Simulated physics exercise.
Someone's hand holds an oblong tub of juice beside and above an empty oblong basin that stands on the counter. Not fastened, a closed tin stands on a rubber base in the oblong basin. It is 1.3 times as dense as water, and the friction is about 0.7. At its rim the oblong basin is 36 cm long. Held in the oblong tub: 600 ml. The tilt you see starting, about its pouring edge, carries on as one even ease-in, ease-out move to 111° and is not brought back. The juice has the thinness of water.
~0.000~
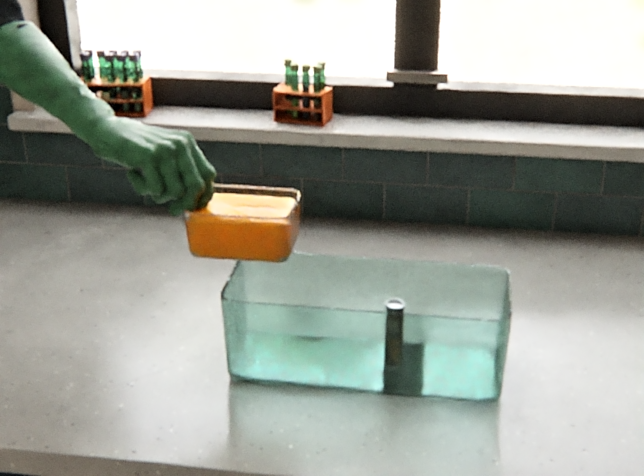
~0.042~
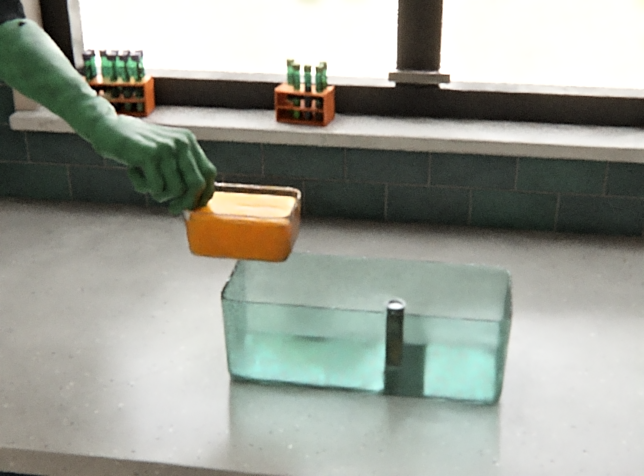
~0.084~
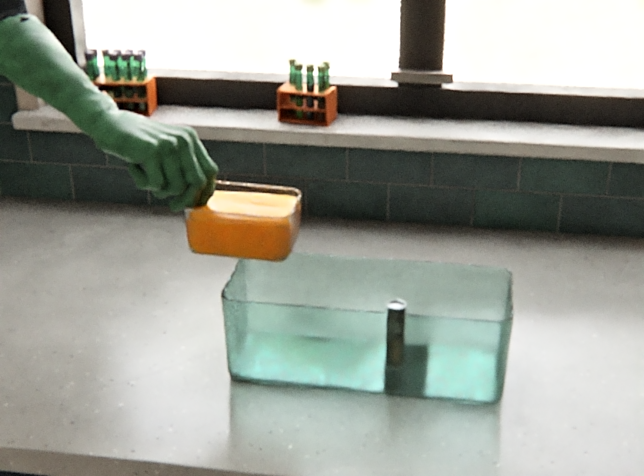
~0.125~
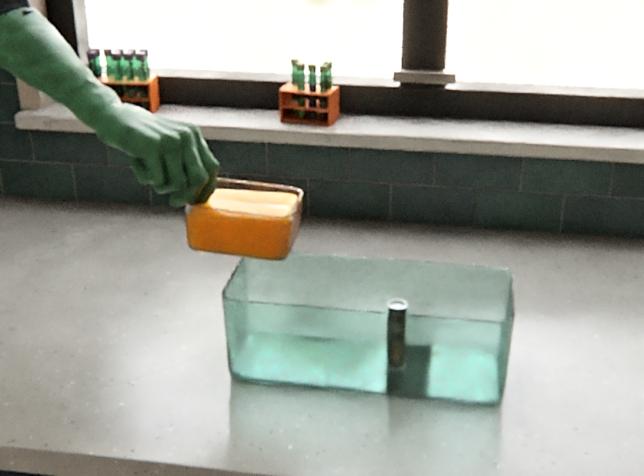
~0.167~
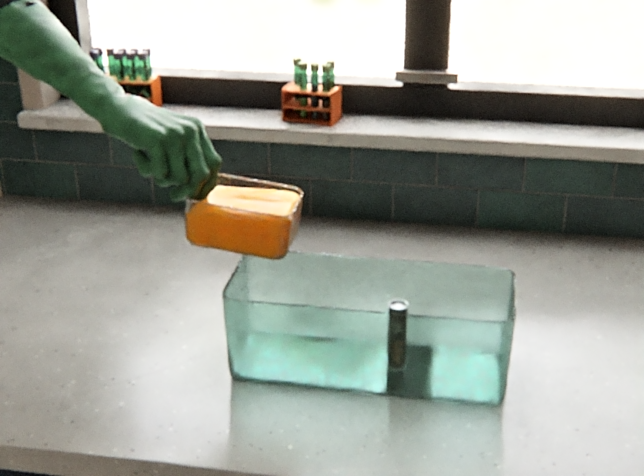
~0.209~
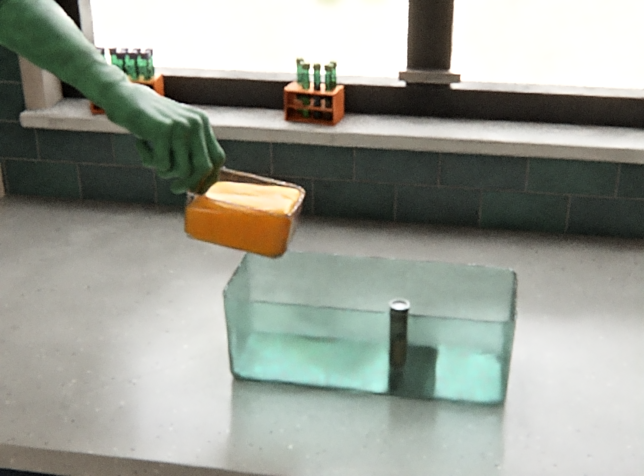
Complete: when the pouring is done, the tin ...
... has gone over.
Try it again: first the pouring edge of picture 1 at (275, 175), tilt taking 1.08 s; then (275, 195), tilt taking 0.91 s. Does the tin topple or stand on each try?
First it stays on its base; then it stays on its base.
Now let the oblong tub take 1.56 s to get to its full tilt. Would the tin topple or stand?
The tin stays on its base.
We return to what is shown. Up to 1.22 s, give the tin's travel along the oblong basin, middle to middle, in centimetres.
Estimate: Around 6 cm.
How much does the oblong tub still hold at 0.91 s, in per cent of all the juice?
Near 5 in a hundred.
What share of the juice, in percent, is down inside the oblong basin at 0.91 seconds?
Reading: Approx. 86 %.
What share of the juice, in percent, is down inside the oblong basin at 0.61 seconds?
Near 14 in a hundred.
After 0.61 s the tilt is 69° and 46 per cent is still to pour; the tin stands where it began.
After 0.91 s the tilt is 106° and 5 per cent is still to pour; the tin leans 15°.
After 1.22 s the tilt is 111° and 0 per cent is still to pour; the tin lies on its side.
After 1.56 s the tilt is 111° and 0 per cent is still to pour; the tin lies on its side.
In the end the tin lies on its side.
